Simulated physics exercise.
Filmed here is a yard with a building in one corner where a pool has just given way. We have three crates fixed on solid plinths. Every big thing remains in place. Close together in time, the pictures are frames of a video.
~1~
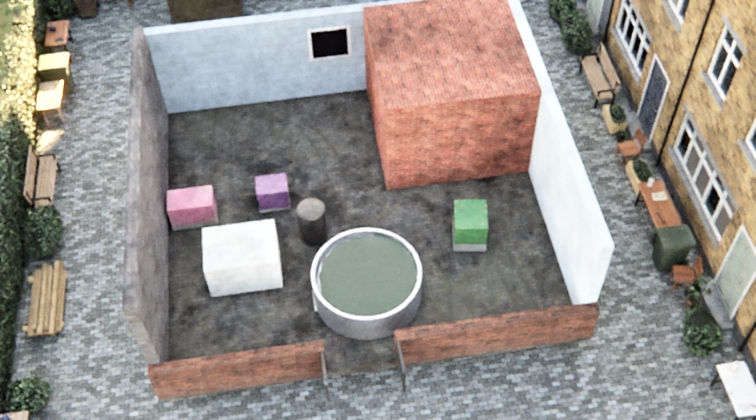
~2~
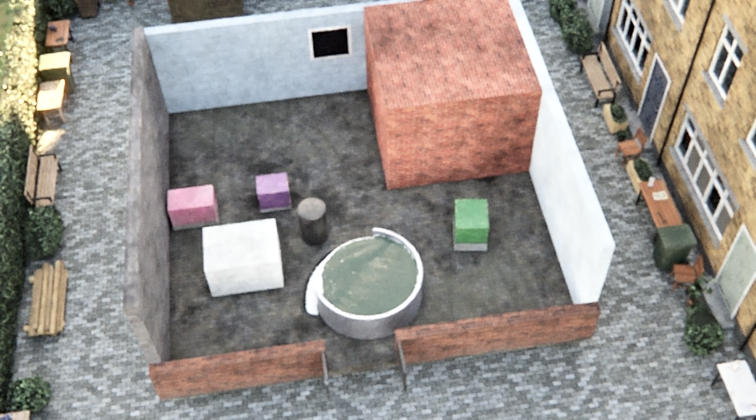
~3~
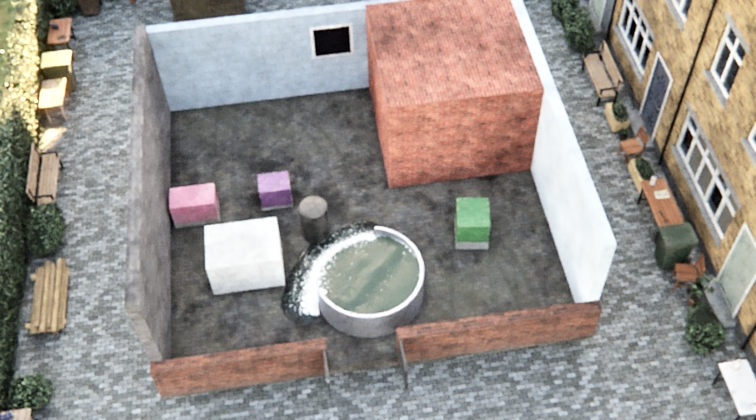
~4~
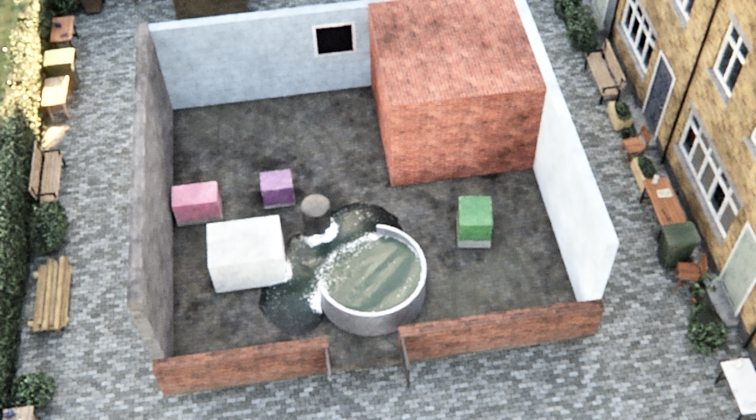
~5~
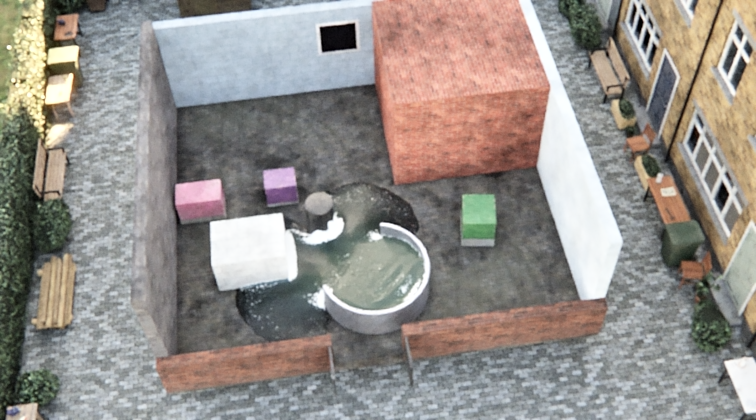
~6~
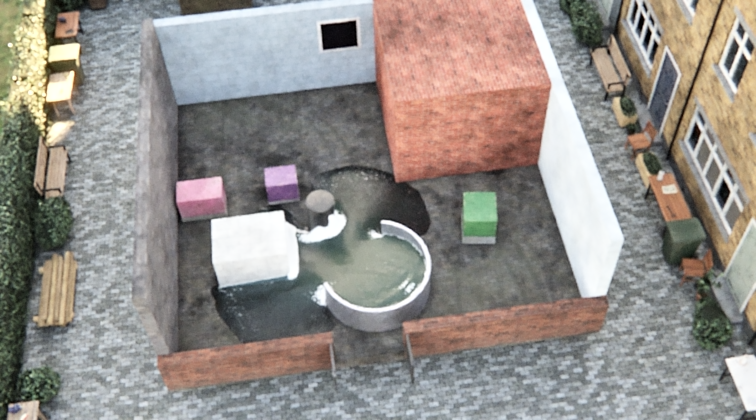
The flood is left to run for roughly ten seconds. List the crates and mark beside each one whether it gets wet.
Purple crate - gets wet; green crate - stays dry; pink crate - gets wet.
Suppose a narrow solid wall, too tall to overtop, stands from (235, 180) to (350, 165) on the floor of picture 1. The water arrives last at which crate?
I'd pick the one in green.
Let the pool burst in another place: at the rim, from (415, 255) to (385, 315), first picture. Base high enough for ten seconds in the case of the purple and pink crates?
First the purple crate: It gets reached; then the pink crate: It is never reached.
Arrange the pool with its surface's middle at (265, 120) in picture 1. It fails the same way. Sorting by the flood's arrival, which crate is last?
Answer: The one in green.
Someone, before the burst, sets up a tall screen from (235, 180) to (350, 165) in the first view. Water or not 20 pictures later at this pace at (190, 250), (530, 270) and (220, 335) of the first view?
As listed: Covered, clear, covered.
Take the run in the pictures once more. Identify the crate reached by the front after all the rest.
That would be the green crate.
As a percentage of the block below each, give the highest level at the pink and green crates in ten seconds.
Close to 160 per cent, and close to 10 per cent, in that order.
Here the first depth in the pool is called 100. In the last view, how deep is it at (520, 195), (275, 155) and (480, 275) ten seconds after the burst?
In turn 2, 8 and 2 in a hundred.
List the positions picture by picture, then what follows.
The round tank at (367, 274) is whole and still, in the first picture.
Water pours out on the round tank's far side and has run to a hidden place, in the second picture.
Water pours out on the round tank's far side and has run to a hidden place, in the third picture.
Water pours out on the round tank's far side and has run to (287, 329), in the fourth picture.
The front is at (367, 186), out from the gap on the round tank's far side, in the fifth picture.
Water pours out on the round tank's far side and has run to (216, 293), in the sixth picture.
A moment on, water covers 40 % of the floor; the purple crate water round its plinth, the green crate not reached, the pink crate water round its plinth.
Next, water covers 55 % of the floor; the purple crate water round its plinth, the green crate water round its plinth, the pink crate water round its plinth.
Then, water covers 65 % of the floor; the purple crate water round its plinth, the green crate water round its plinth, the pink crate water round its plinth.
Later, water covers 80 % of the floor; the purple crate water round its plinth, the green crate water round its plinth, the pink crate water round its plinth.
In the end, water covers 85 % of the floor; the purple crate was topped, the green crate stayed above the water, the pink crate was topped.
